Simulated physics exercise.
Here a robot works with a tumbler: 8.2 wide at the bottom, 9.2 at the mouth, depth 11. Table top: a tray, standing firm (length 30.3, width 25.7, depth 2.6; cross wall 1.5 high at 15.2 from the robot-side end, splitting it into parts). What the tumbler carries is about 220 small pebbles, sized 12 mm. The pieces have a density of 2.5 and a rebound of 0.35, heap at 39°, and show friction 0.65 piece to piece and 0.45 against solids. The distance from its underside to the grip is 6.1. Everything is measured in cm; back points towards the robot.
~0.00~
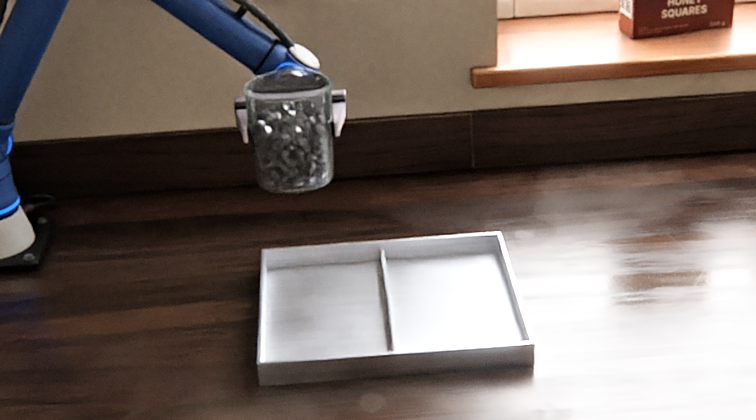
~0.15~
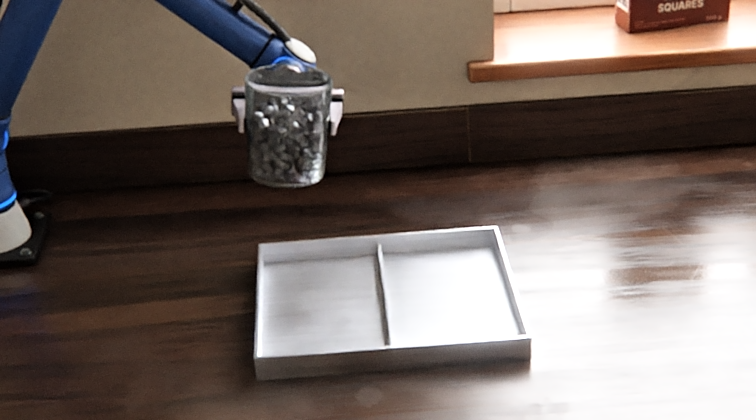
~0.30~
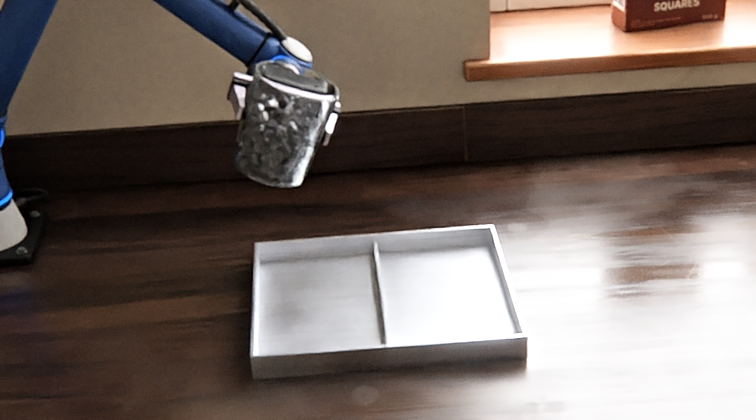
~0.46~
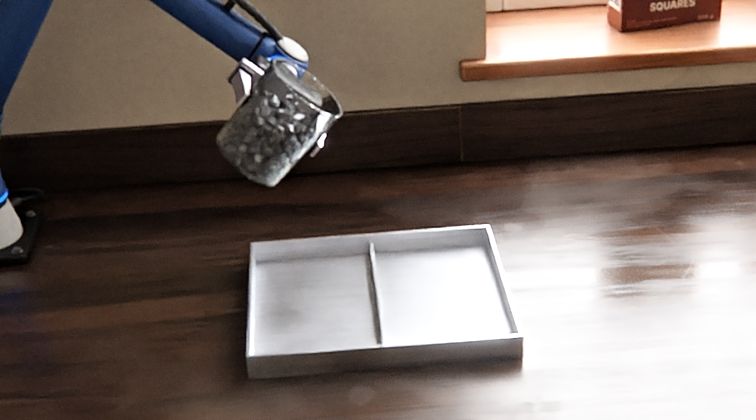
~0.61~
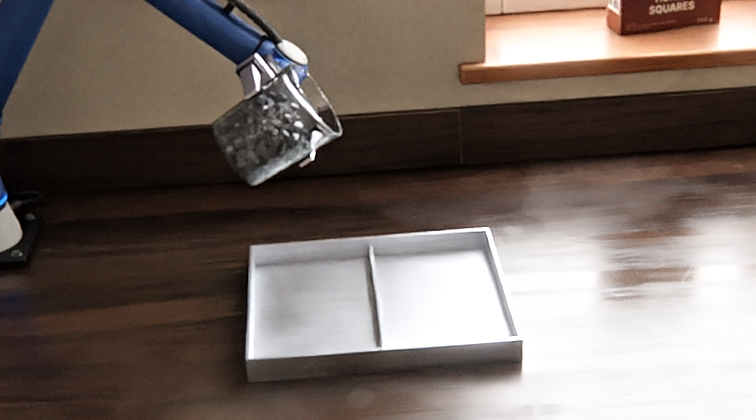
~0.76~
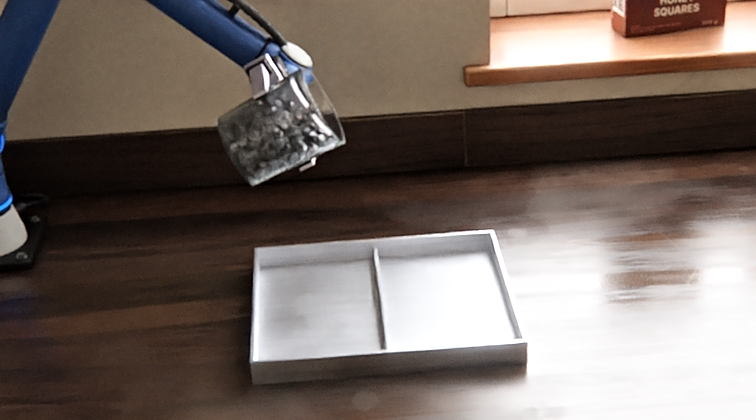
A blue robot arm at the left grips a clear tumbler of small grey pebbles above a dark wooden surface, seen from slightly above. Below sits a pale, shallow tray split by one divider, with a wooden sill and a reddish-brown box at upper right. The arm steadily tilts the tumbler until it leans far over, the pebbles shifting inside, while the view drifts slightly.
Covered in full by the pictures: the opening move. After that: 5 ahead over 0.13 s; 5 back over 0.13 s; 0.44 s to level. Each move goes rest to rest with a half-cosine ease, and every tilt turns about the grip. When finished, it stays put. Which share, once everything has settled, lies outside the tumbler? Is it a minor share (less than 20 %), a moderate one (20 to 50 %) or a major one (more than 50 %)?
A minor share.
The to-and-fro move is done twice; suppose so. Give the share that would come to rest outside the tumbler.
Roughly 15 in a hundred.
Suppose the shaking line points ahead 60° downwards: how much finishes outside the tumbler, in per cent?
Result: Approx. 0 %.
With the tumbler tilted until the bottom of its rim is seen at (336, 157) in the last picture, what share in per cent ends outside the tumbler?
Close to 45 in a hundred.
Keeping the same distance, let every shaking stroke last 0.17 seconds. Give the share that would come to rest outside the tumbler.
Estimate for that case: 0 %.
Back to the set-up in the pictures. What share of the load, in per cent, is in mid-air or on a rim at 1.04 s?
That comes to about 9 per cent, more or less.
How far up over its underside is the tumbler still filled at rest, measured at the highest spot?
The top sits some 10.5 cm up.
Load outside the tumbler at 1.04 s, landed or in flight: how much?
Some 10 per cent.
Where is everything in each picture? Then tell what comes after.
The tumbler middle at (291, 133), level; upper third of the load around (289, 127), from x 255 to 325, top at y 110; 225 in the tumbler, in the first picture.
The tumbler middle at (287, 128), tilted 6° forward; upper third of the load around (284, 120), from x 255 to 320, top at y 105, in the second picture.
The tumbler middle at (282, 126), tilted 22° forward; upper third of the load around (276, 118), from x 240 to 315, top at y 100, in the third picture.
The tumbler middle at (277, 125), tilted 42° forward; upper third of the load around (266, 116), from x 225 to 310, top at y 95, in the fourth picture.
The tumbler middle at (275, 127), tilted 58° forward; upper third of the load around (263, 117), from x 225 to 300, top at y 95, in the fifth picture.
The tumbler middle at (279, 129), tilted 64° forward; upper third of the load around (265, 118), from x 230 to 320, top at y 100; 225 in the tumbler, in the sixth picture.
After 1.04 s, tilted 64° forward, highest piece 26 above the table; 205 in the tumbler, 20 in flight or on a rim.
After 1.32 s, tilted 15° forward, highest piece 30 above the table; 203 in the tumbler, 18 in the far-side part, 4 in the robot-side part.
After 1.66 s, level, highest piece 30 above the table; 203 in the tumbler, 18 in the far-side part, 4 in the robot-side part.
After 2.71 s, level, highest piece 30 above the table; 203 in the tumbler, 18 in the far-side part, 4 in the robot-side part.
In the end, 203 in the tumbler, 18 in the far-side part, 4 in the robot-side part. That is 10 % outside the tumbler.
